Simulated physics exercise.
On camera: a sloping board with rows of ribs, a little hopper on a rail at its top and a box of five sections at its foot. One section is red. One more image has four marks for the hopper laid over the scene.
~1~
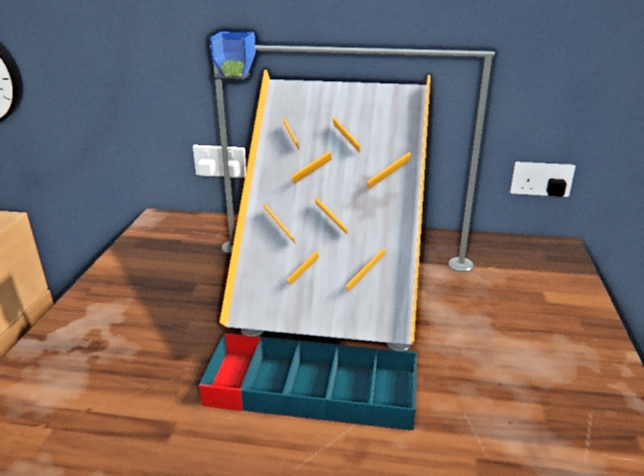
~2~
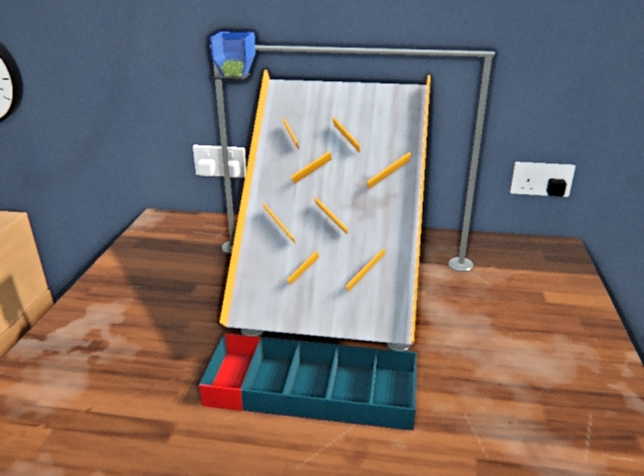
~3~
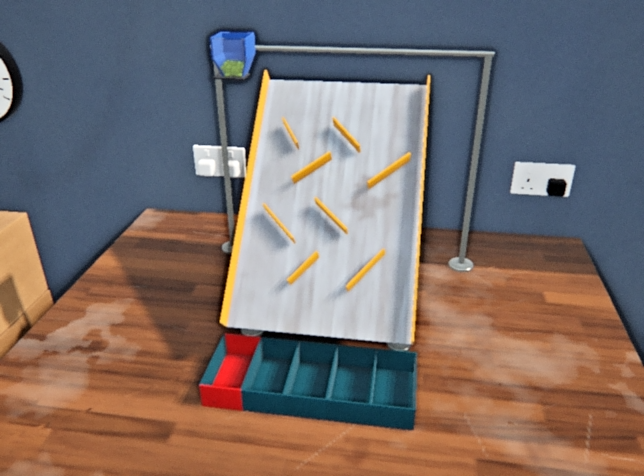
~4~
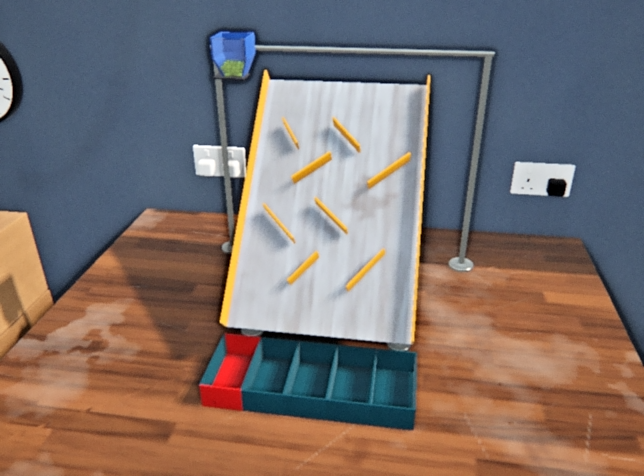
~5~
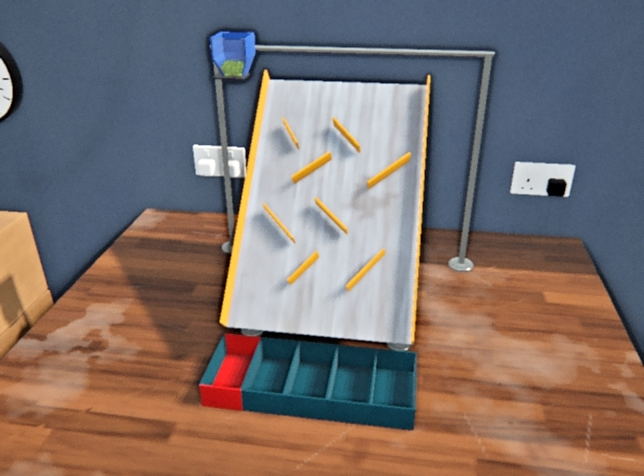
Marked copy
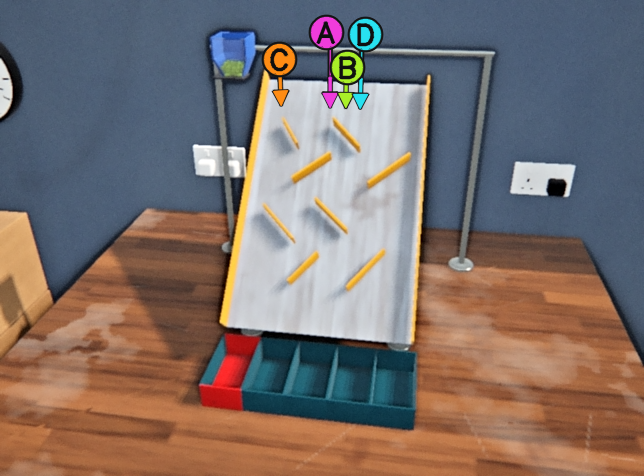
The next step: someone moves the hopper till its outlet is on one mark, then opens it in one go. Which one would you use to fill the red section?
Mark C.
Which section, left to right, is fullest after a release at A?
It is the first one.
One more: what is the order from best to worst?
Best to worst: C, A, B, D.
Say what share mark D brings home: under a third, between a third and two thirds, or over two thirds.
It is under a third.
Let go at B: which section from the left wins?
It is the third one.
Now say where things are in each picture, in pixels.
The first picture shows hopper at (235, 68), dried peas, door shut.
The second picture shows ribs (283, 117) to (297, 143), (333, 117) to (359, 146), (292, 177) to (330, 152).
The third picture shows ribs (368, 182) to (410, 153), (263, 203) to (293, 238), (315, 197) to (346, 229).
The fourth picture shows ribs (288, 280) to (317, 252), (347, 287) to (384, 249).
The fifth picture shows red section at (221, 396), number 1 of 5 from the left.
On the marked copy, mark A meets the board at (330, 101); mark B meets the board at (345, 102); mark C meets the board at (280, 100); mark D meets the board at (360, 103).
With A, about two thirds in the red section, about a quarter in other sections.
With B, about a quarter in the red section, most in other sections.
With C, nearly all in the red section, a small part in other sections.
With D, a stray few in the red section, nearly all in other sections.
